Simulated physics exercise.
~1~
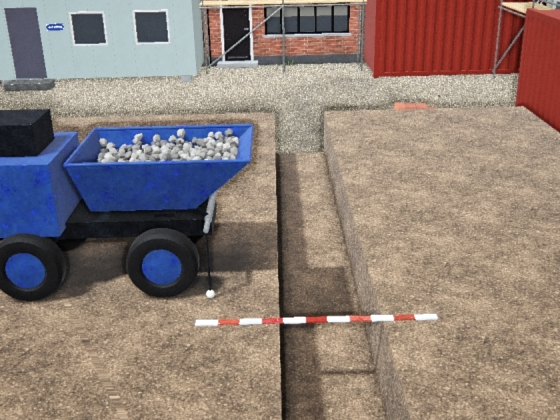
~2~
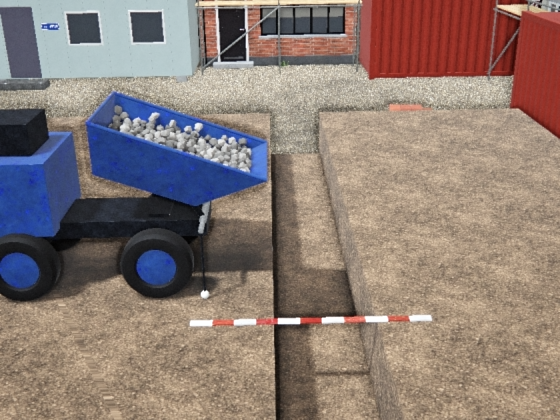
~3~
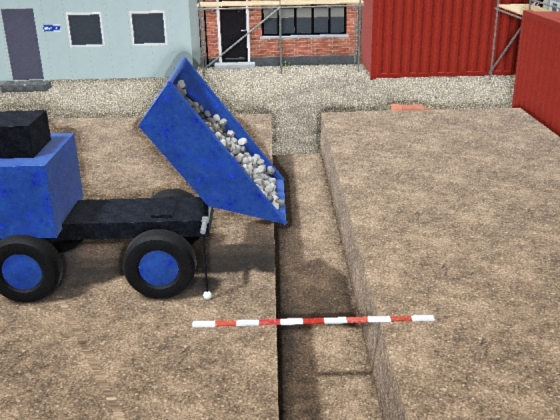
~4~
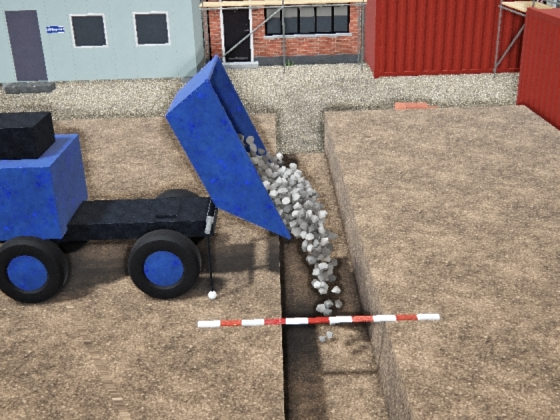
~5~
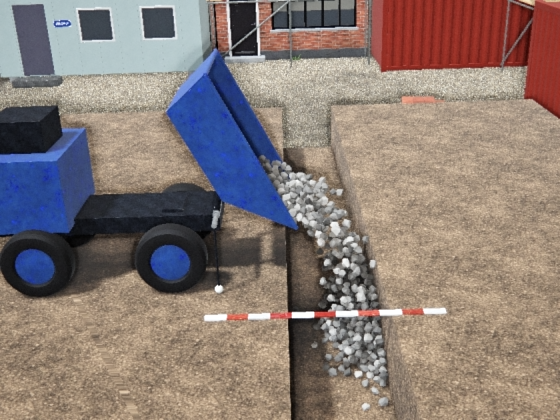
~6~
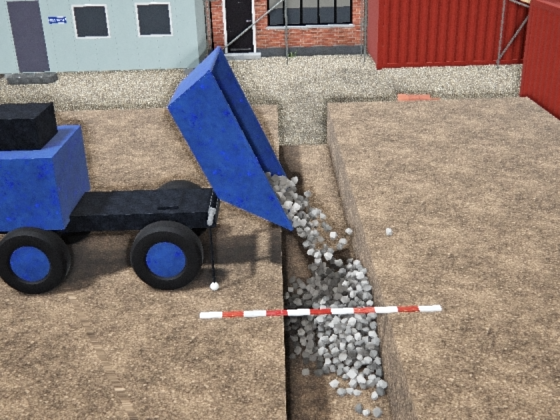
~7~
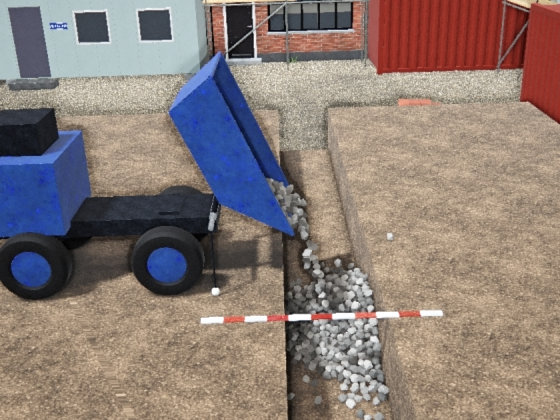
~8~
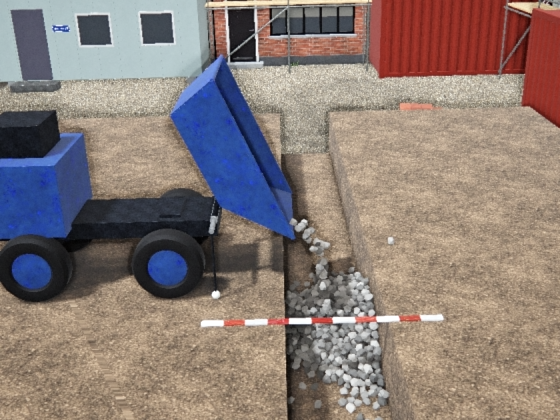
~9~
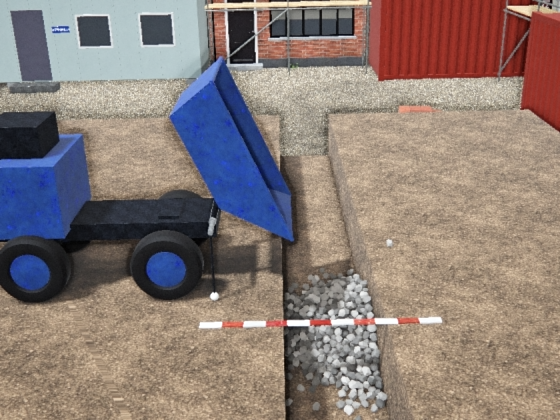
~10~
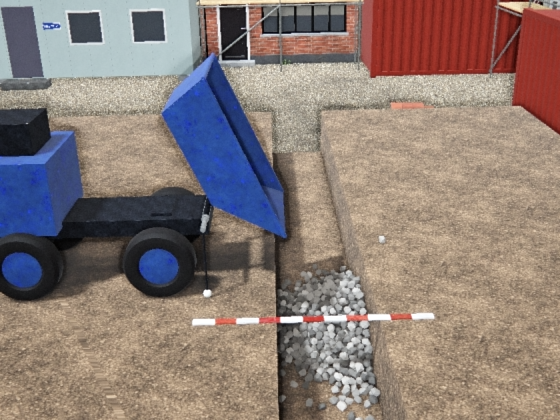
On a building site, a blue dumper tips its skip rightward, pouring grey stones into a trench until the skip is empty.
